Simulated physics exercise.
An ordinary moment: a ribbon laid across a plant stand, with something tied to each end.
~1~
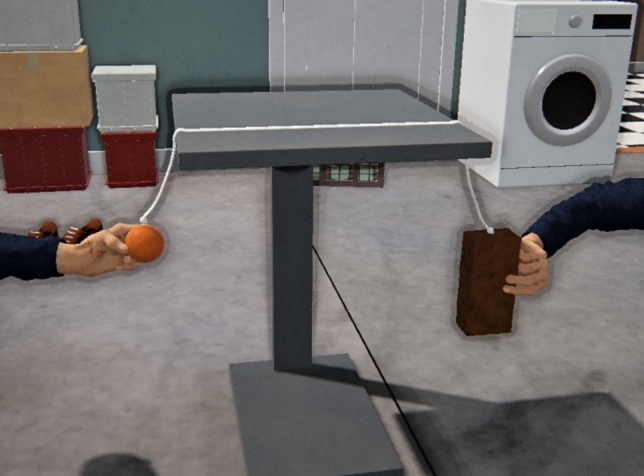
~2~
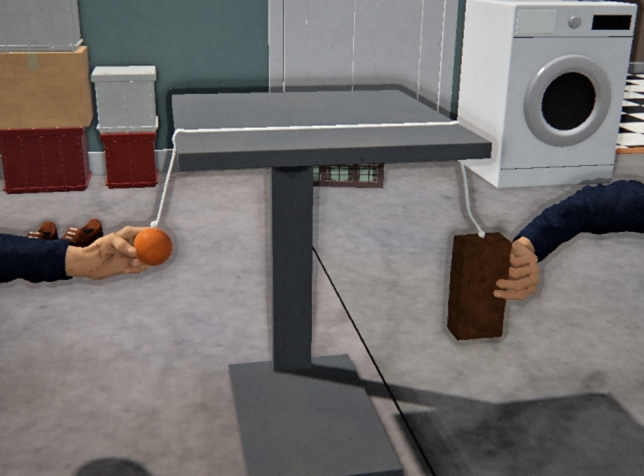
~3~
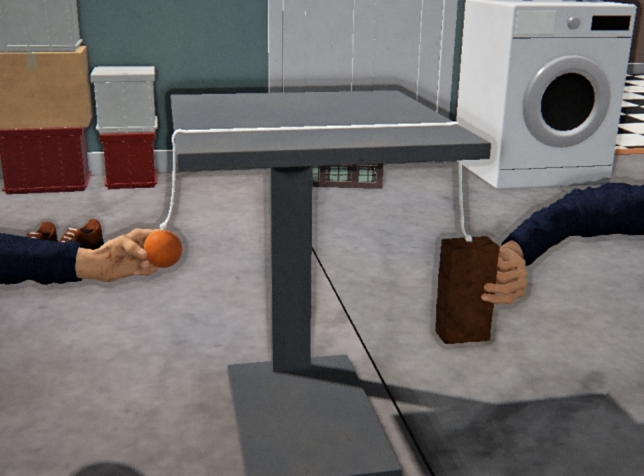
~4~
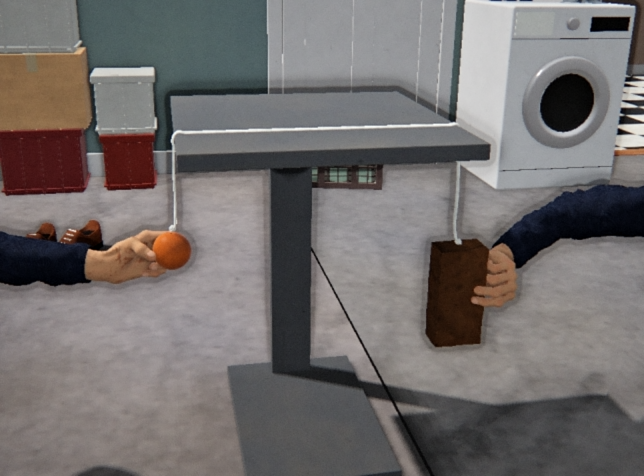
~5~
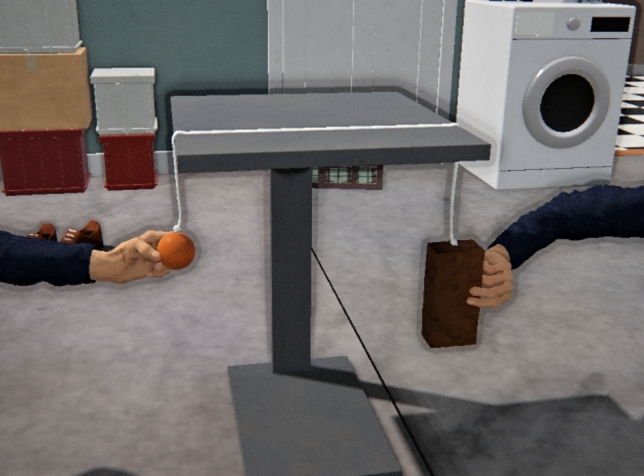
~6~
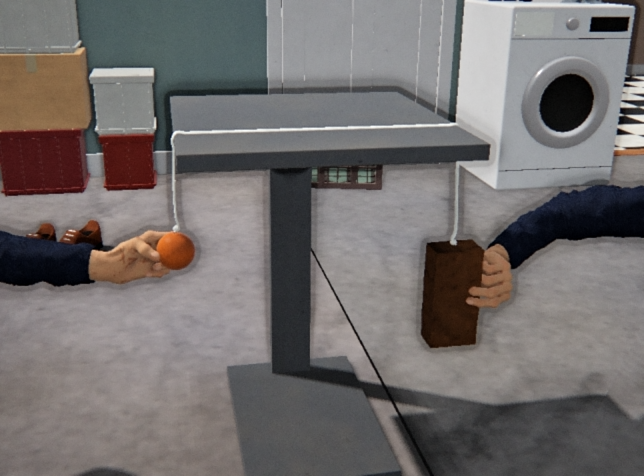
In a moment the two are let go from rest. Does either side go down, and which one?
The ribbon slides rightwards.
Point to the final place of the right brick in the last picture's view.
Near (443, 406).
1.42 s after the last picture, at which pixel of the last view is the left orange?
Near (631, 406).
Then, 0.84 s on from there, left orange pulled up onto the top near (421, 106); right brick down on the floor near (446, 406).
Then, 1.42 s on from there, left orange down on the floor near (631, 406); right brick down on the floor near (444, 406).
In the end, left orange down on the floor; right brick down on the floor near (443, 406). The ribbon runs down on the right.
